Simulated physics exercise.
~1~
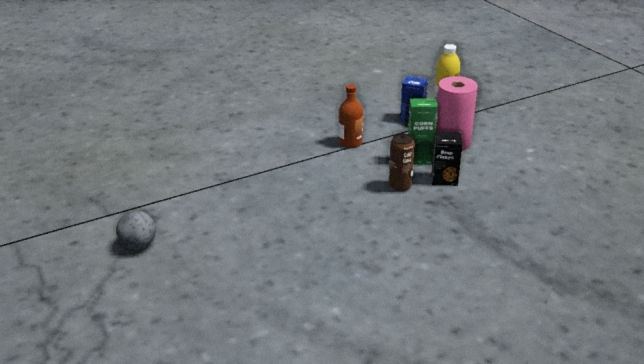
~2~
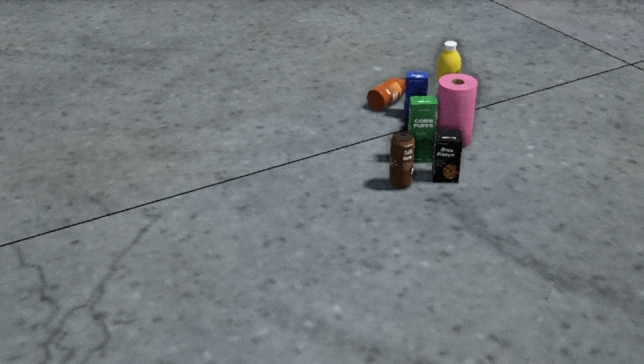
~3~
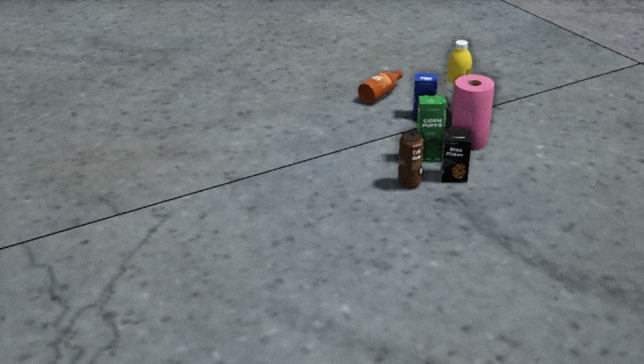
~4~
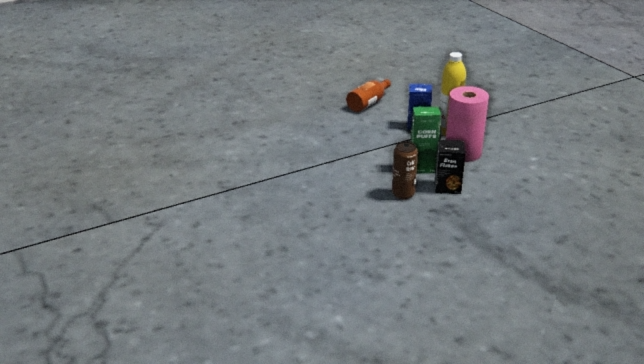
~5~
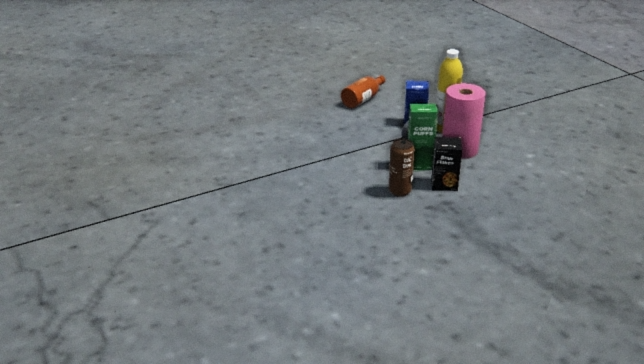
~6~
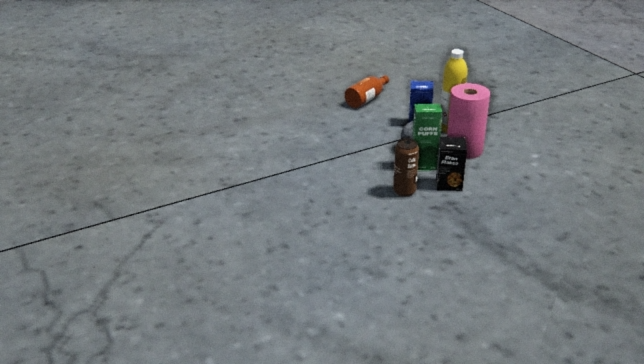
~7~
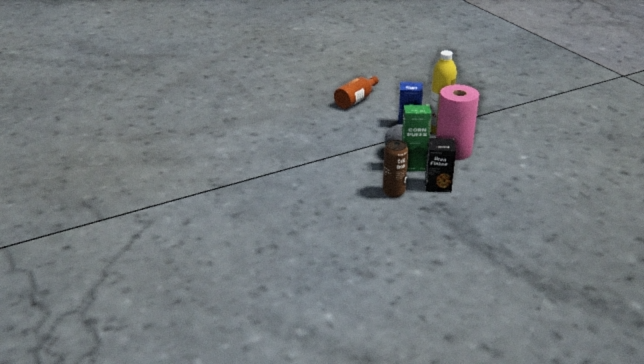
A grey ball rolls over a level, cracked grey stone floor, seen from above by a slightly swaying camera. It starts at the left, while to the right stand an upright orange bottle, a blue carton, a green carton, a yellow bottle, a pink roll, a brown can and a black carton. The ball then drops from clear view, and the orange bottle topples, shifting right and back beside the blue carton. The fallen bottle rolls a little left and settles. At the end it lies on its side, while the rest of the cluster still stands.
